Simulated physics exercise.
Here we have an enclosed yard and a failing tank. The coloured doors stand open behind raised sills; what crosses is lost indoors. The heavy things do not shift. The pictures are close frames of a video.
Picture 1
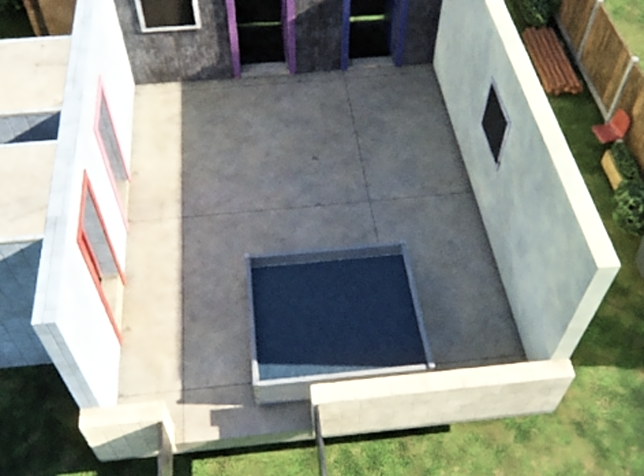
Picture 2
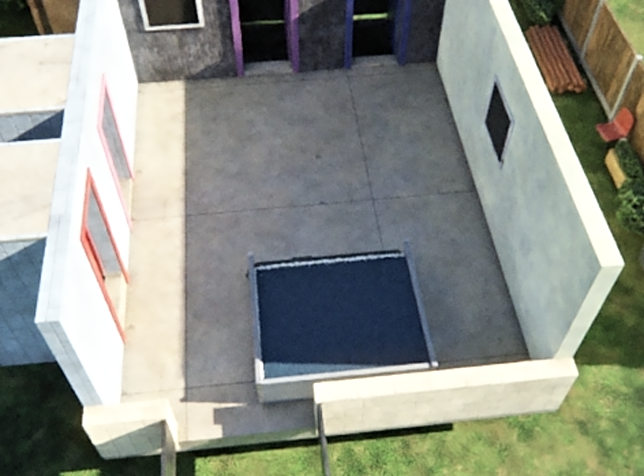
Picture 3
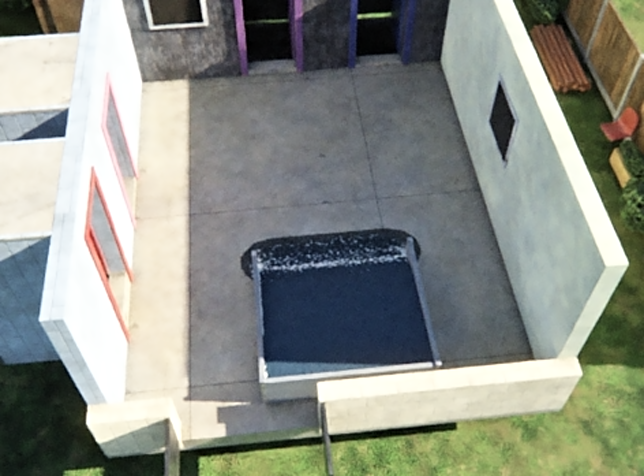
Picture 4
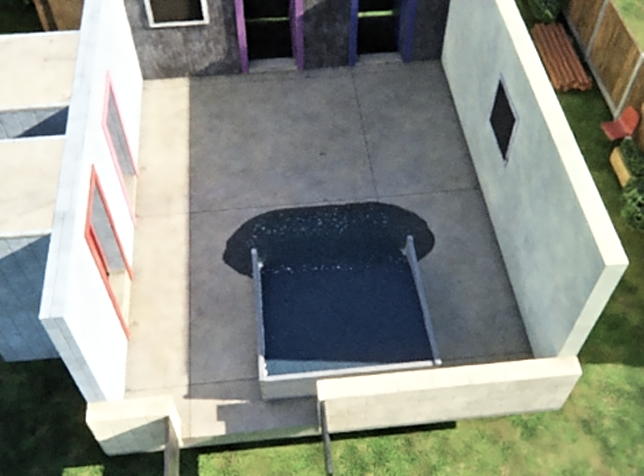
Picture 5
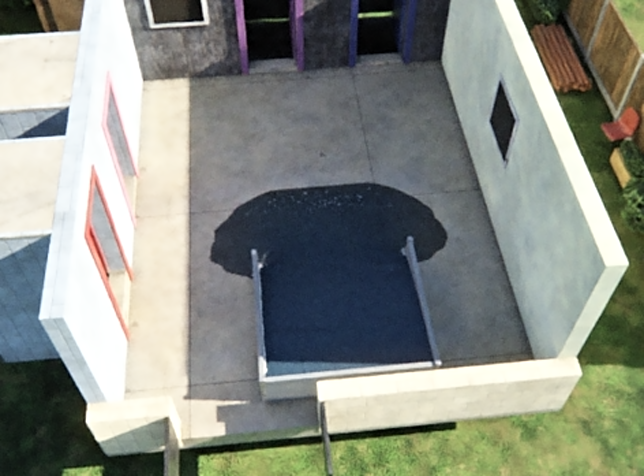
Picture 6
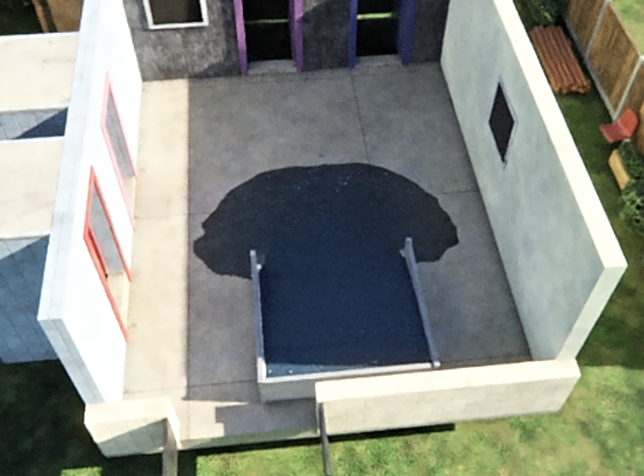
Dark liquid pours from the open tank's far side and spreads across the yard floor.
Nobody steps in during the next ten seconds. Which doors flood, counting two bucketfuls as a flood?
One by one: The blue door takes more than that; the pink door stays under that; the red door stays under that; the purple door takes more than that.
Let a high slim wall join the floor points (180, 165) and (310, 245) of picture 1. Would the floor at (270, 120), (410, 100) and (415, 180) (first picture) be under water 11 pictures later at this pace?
In turn: Awash, flooded, wet.
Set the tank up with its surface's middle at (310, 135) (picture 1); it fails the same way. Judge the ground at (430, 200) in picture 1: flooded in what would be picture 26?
Verdict: Wet.
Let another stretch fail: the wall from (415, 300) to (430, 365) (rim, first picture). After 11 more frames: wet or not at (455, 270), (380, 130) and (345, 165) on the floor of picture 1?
In that order: Under water, free of water, not flooded.
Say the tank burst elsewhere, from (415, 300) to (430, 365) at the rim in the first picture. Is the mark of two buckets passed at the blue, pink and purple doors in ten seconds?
In short: The blue door passes that mark; the pink door lets less in; the purple door is under.
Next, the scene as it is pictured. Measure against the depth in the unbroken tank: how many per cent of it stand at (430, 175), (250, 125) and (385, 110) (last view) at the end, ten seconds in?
Roughly 8, 10 and 8 per cent, in turn.
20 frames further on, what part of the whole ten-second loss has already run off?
About 45 per cent.
A moment on, water covers 40 % of the floor; the blue door not reached, the pink door not reached, the red door not reached, the purple door not reached.
Next, water covers 65 % of the floor; the blue door under two buckets in, the pink door wet at the sill, nothing in, the red door not reached, the purple door under two buckets in.
Then, water covers 70 % of the floor; the blue door over two buckets in, the pink door wet at the sill, nothing in, the red door not reached, the purple door over two buckets in.
Later, water covers 70 % of the floor; the blue door far over two buckets in, the pink door wet at the sill, nothing in, the red door wet at the sill, nothing in, the purple door over two buckets in.
In the end, water covers 95 % of the floor; the blue door far over two buckets in, the pink door wet at the sill, nothing in, the red door wet at the sill, nothing in, the purple door over two buckets in.
